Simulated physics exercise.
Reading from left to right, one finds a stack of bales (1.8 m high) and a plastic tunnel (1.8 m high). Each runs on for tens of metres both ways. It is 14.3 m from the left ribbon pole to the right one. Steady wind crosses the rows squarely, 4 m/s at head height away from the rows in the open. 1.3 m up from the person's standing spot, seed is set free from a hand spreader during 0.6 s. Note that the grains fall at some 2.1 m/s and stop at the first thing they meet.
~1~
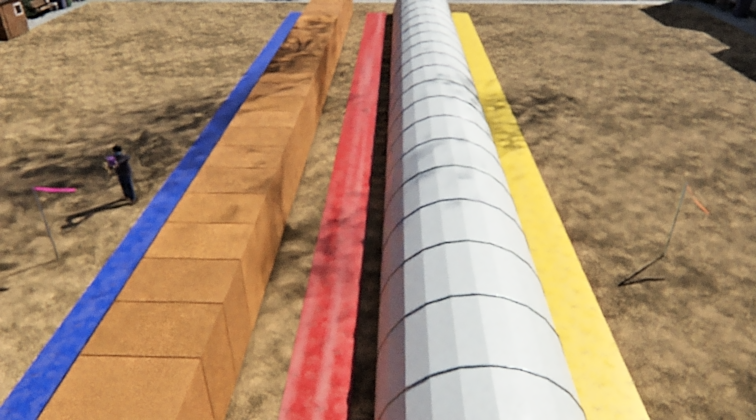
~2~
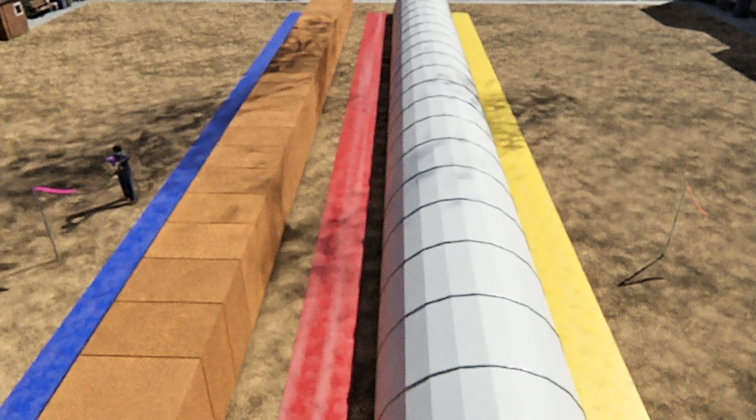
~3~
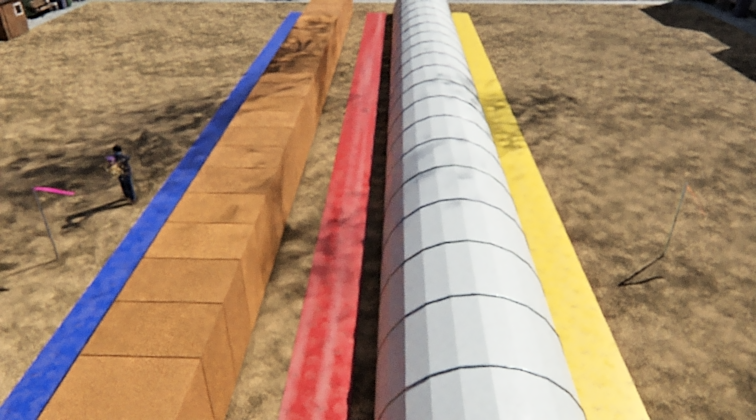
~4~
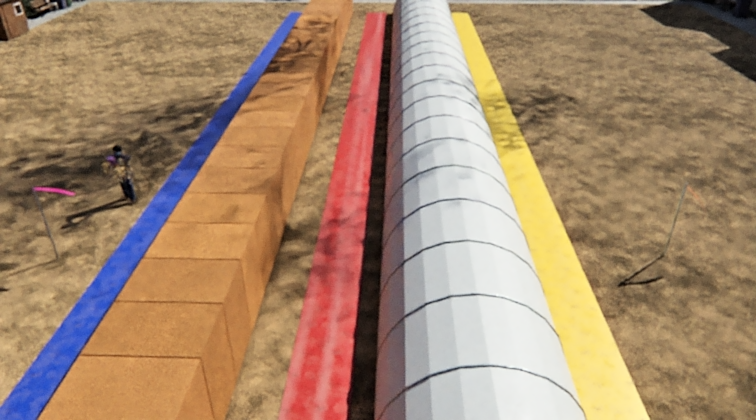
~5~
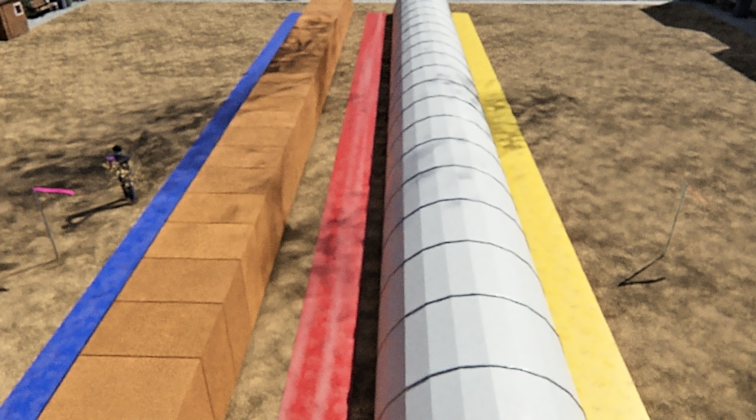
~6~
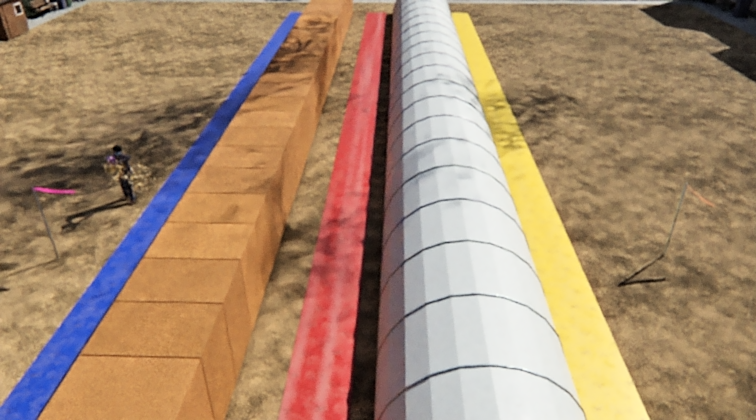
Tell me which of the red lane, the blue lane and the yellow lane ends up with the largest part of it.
That would be blue.
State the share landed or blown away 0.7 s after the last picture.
50 per cent.
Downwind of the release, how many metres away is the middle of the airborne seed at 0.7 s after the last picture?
Around 1.5 metres.
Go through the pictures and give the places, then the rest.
In the first picture, the left ribbon ends at (75, 190), leaning 85 degrees to the right, the seed in the air spans x = 105 to 120 around y = 170 and it comes from (112, 166).
In the second picture, the right ribbon ends at (706, 215), leaning 40 degrees to the right, the seed in the air spans x = 105 to 120 around y = 170, the yellow one passes (549, 251), the blue one passes (145, 244) and the red one passes (341, 247).
In the third picture, the left ribbon ends at (74, 193), leaning 85 degrees to the right, the seed in the air spans x = 105 to 125 around y = 170 and the top of the plastic tunnel crosses (453, 154).
In the fourth picture, the seed in the air spans x = 105 to 130 around y = 170, the yellow one passes (529, 199), the blue one passes (179, 194) and the red one passes (349, 196).
In the fifth picture, the left ribbon ends at (74, 194), leaning 85 degrees to the right and the seed in the air spans x = 105 to 140 around y = 170.
In the sixth picture, the seed in the air spans x = 105 to 145 around y = 175 and the top of the stack of bales crosses (248, 152).
Then, 0.7 s after the last picture, 50 % is no longer flying here, and 0 % lies on the yellow lane, 45 % on the blue lane and 0 % on the red lane; the middle of what still flies is 0.4 m above the low ground, near (167, 198).
Then, 1.5 s after the last picture, 96 % is no longer flying here, and 0 % lies on the yellow lane, 79 % on the blue lane and 0 % on the red lane.
Then, 3.0 s after the last picture, 100 % is no longer flying here, and 0 % lies on the yellow lane, 79 % on the blue lane and 0 % on the red lane.
Then, 7.5 s after the last picture, 100 % is no longer flying here, and 0 % lies on the yellow lane, 79 % on the blue lane and 0 % on the red lane.
Then, 44.5 s after the last picture, 100 % is no longer flying here, and 0 % lies on the yellow lane, 79 % on the blue lane and 0 % on the red lane.
